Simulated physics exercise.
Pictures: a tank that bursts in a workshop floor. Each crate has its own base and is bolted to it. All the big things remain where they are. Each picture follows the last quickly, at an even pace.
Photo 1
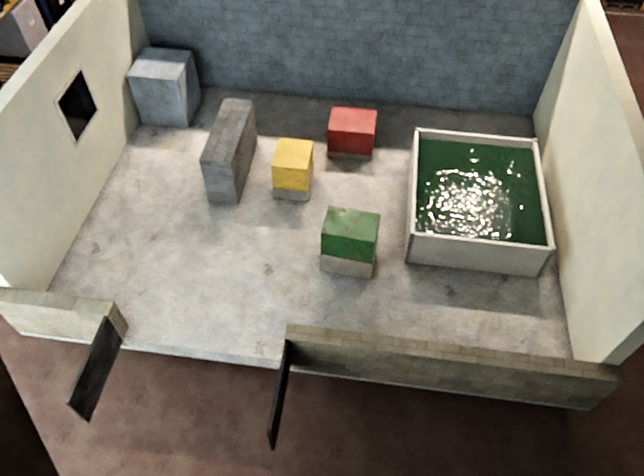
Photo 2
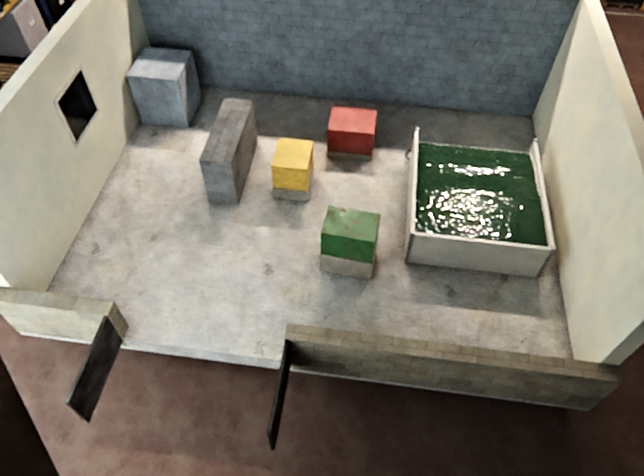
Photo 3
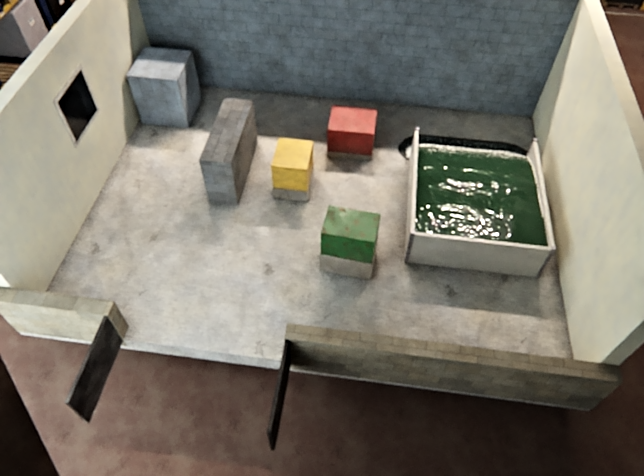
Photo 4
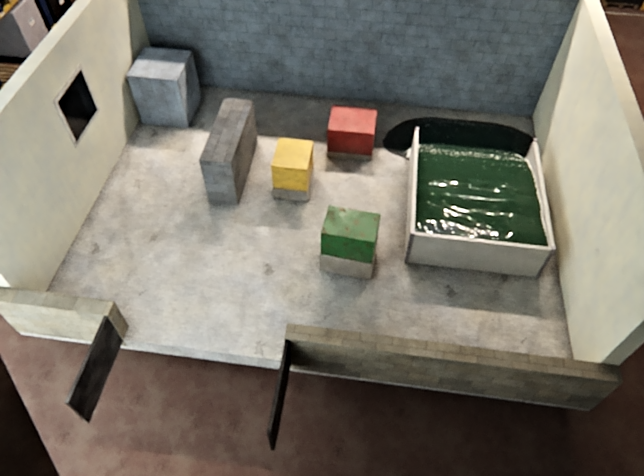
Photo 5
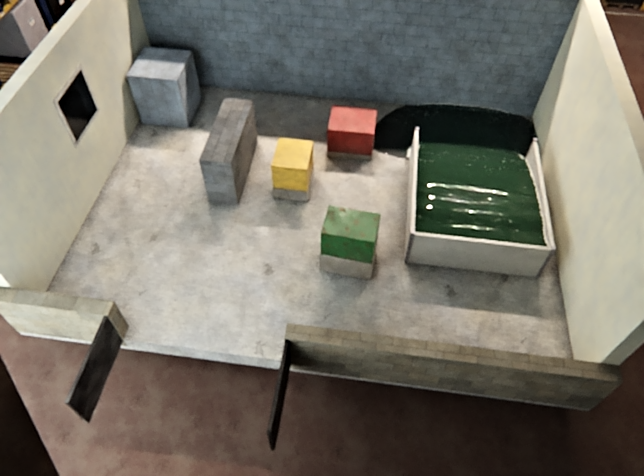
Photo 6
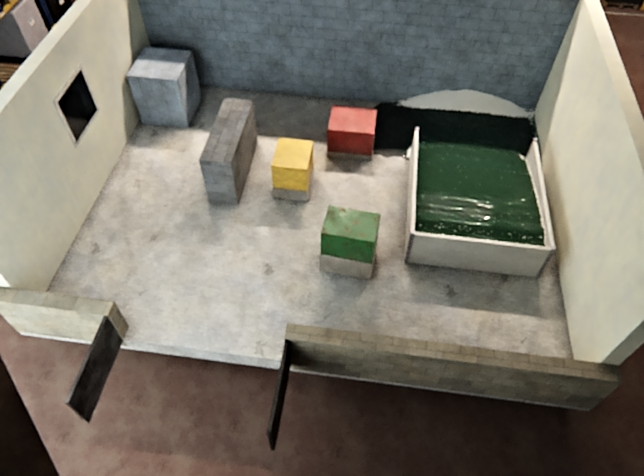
The video shows a walled workshop floor with colored blocks and a green water tank at right. The tank's far side opens, and water pours out, spreading as a dark pool toward the back wall and behind the red block.
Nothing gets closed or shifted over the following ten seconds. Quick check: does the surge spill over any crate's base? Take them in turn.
Result: Yellow crate dry, red crate wet, green crate dry.
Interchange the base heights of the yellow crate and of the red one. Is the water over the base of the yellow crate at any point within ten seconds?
The yellow one is not reached.
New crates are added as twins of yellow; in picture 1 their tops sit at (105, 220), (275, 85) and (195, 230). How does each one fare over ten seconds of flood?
Listed in turn: Clear / overtopped / clear.
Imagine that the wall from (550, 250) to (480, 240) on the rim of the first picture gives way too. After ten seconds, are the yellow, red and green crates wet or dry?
Going crate by crate, the yellow one stays out of reach, then the red one stays out of reach, then the green one stays out of reach.
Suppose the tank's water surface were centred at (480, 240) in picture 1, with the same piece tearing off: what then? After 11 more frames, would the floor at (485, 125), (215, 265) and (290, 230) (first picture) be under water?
Results in order - swamped, left untouched, left untouched.
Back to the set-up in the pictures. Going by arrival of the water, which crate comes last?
The green crate.
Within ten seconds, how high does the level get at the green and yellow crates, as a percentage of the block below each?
About 20 percent and about 30 percent.
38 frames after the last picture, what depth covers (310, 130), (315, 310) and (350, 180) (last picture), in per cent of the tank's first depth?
Going in order, roughly 8, 4 and 2 %.
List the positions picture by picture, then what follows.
The first picture shows still water in the water tank at (477, 187).
In the second picture, the front is at (408, 157), out from the gap on the water tank's far side.
In the third picture, water pours out on the water tank's far side and has run to (403, 148).
In the fourth picture, the front is at a hidden place, out from the gap on the water tank's far side.
In the fifth picture, the front is at (414, 106), out from the gap on the water tank's far side.
In the sixth picture, the front is at (386, 104), out from the gap on the water tank's far side.
A moment on, water covers 15 % of the floor; the yellow crate not reached, the red crate water round its plinth, the green crate not reached.
Next, water covers 20 % of the floor; the yellow crate not reached, the red crate water round its plinth, the green crate not reached.
Then, water covers 40 % of the floor; the yellow crate water round its plinth, the red crate water round its plinth, the green crate not reached.
Later, water covers 85 % of the floor; the yellow crate water round its plinth, the red crate water round its plinth, the green crate water round its plinth.
In the end, water covers 100 % of the floor; the yellow crate stayed above the water, the red crate was topped, the green crate stayed above the water.
